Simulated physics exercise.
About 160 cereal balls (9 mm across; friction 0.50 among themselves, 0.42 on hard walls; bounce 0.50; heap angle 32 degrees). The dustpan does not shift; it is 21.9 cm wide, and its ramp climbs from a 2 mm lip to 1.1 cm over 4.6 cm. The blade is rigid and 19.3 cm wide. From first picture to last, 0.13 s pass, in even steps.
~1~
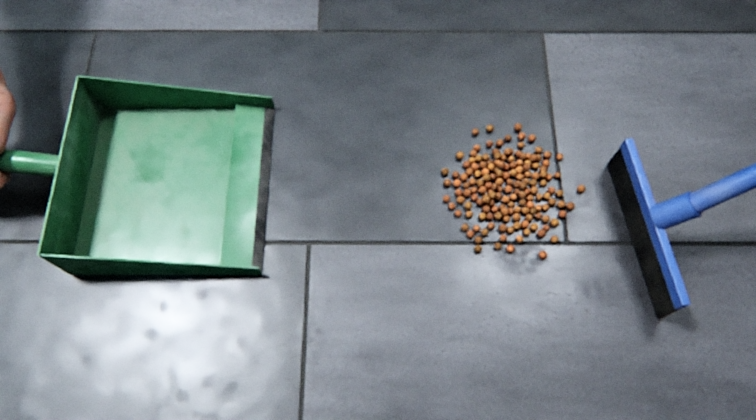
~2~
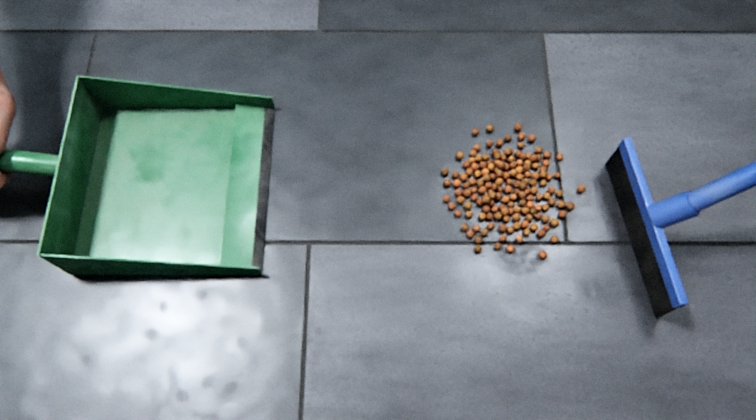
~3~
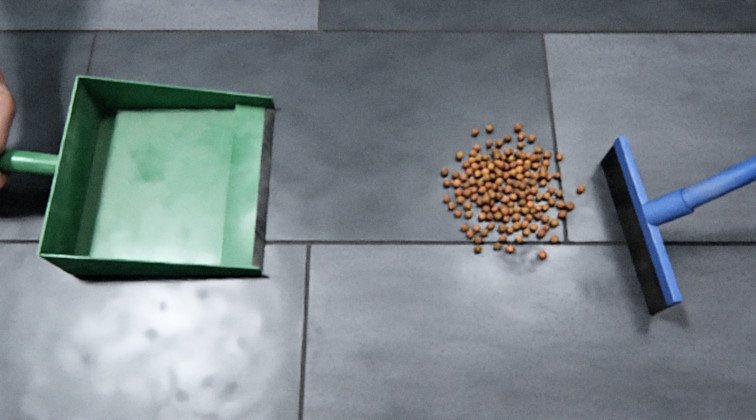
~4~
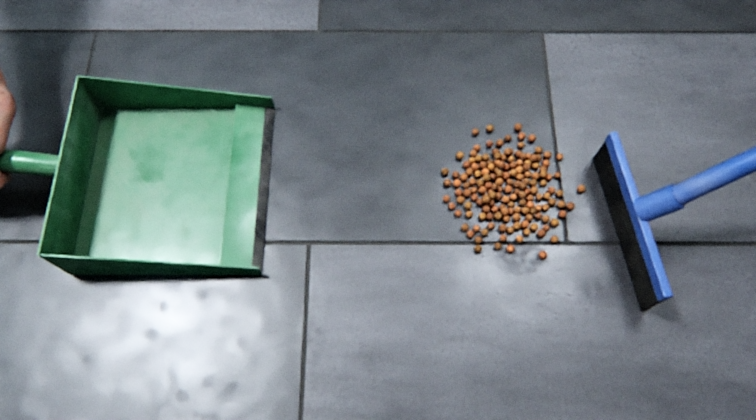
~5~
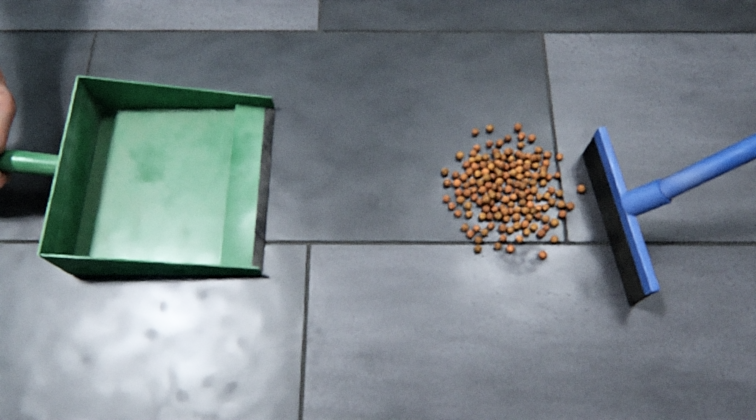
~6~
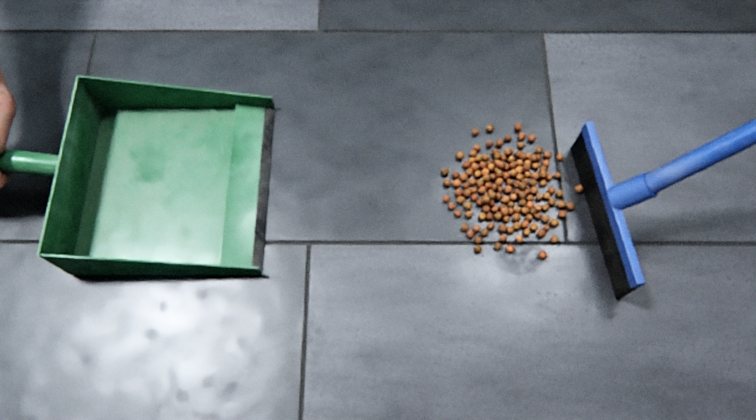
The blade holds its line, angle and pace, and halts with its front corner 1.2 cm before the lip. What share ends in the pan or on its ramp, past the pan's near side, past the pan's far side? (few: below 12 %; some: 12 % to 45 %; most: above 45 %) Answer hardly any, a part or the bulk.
Pan hardly any, near side hardly any, far side a part.
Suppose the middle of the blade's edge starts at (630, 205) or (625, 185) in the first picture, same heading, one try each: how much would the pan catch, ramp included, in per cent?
Some 0 and 0 per cent.
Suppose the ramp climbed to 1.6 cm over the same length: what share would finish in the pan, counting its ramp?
It would be near 5 per cent.
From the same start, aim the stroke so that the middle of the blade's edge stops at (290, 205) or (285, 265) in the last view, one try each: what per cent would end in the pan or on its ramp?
Some 25 and 15 per cent.
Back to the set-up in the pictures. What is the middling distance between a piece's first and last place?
About 26 cm.
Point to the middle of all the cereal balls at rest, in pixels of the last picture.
Around (291, 163).
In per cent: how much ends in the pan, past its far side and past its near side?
Pan 5, near side 0, far side 25.
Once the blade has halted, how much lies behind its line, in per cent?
Roughly 40 per cent.
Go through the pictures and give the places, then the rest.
In the first picture, blade from (680, 304) to (626, 146), moved 0.0 cm, 0 of the pieces shifted so far; middle of the pieces at (508, 189); pan at (161, 186).
In the second picture, blade from (678, 303) to (624, 146), moved 0.2 cm, 0 of the pieces shifted so far; middle of the pieces at (508, 189).
In the third picture, blade from (673, 300) to (619, 144), moved 0.8 cm, 0 of the pieces shifted so far; middle of the pieces at (508, 189).
In the fourth picture, blade from (663, 296) to (611, 140), moved 1.8 cm, 0 of the pieces shifted so far; middle of the pieces at (508, 189).
In the fifth picture, blade from (650, 290) to (599, 135), moved 3.2 cm, 0 of the pieces shifted so far; middle of the pieces at (508, 189).
In the sixth picture, blade from (636, 283) to (587, 130), moved 4.8 cm, 0 of the pieces shifted so far; middle of the pieces at (508, 189); pan at (161, 186).
Then, 0.34 s after the last picture, middle of the blade 22 cm from the lip; 0 % over the lip, far side 5 %, near side 0 %.
Then, 0.57 s after the last picture, middle of the blade 10 cm from the lip; 0 % over the lip, far side 15 %, near side 0 %.
Then, 0.91 s after the last picture, middle of the blade 3 cm from the lip; 5 % over the lip, far side 25 %, near side 0 %.
In the end, pan 5 %, near side 0 %, far side 25 %, in front of the lip or behind the blade 70 %.
